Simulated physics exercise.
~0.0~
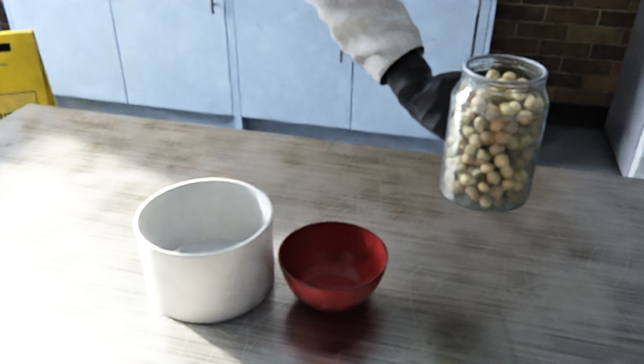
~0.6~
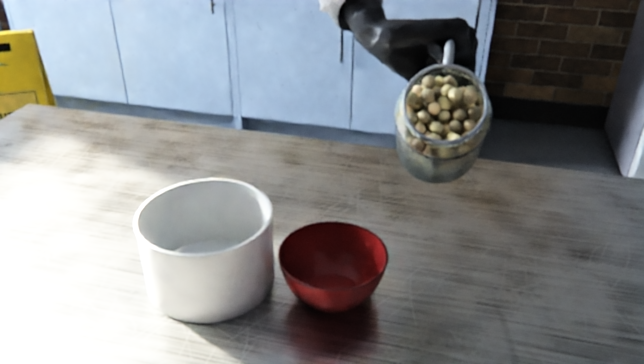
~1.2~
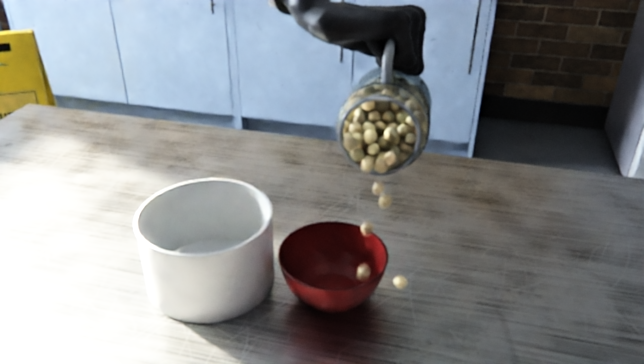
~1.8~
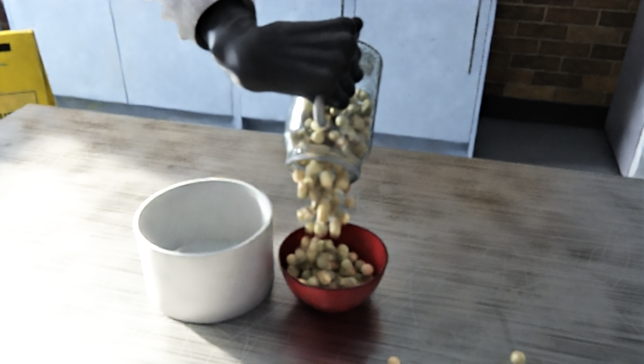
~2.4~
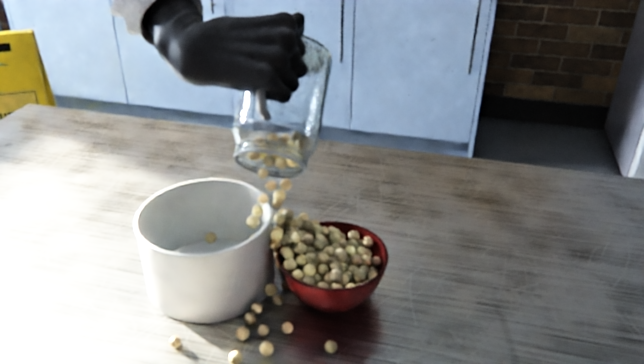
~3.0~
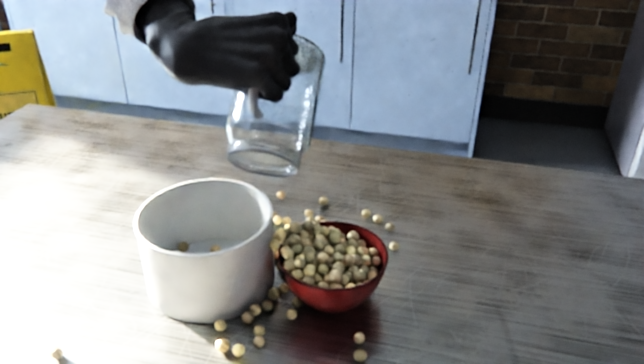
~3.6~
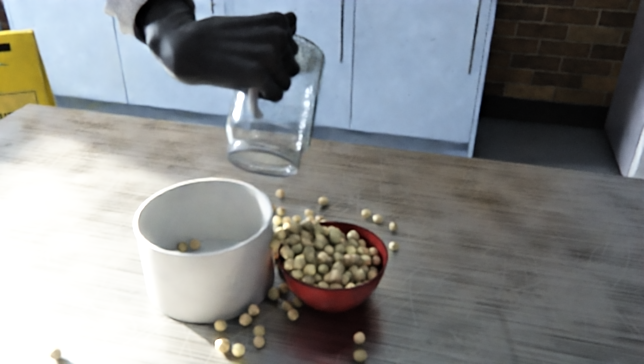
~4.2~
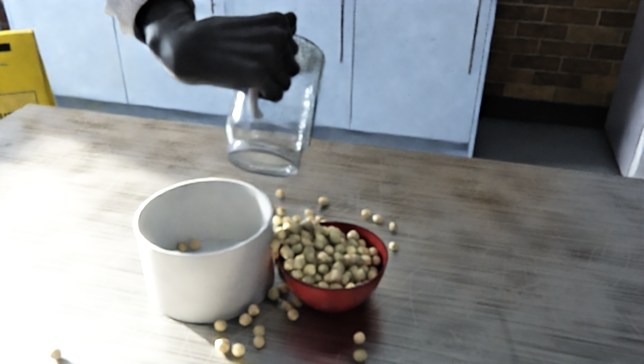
A gloved hand tips a jar of nuts, overfilling the red bowl and scattering some.
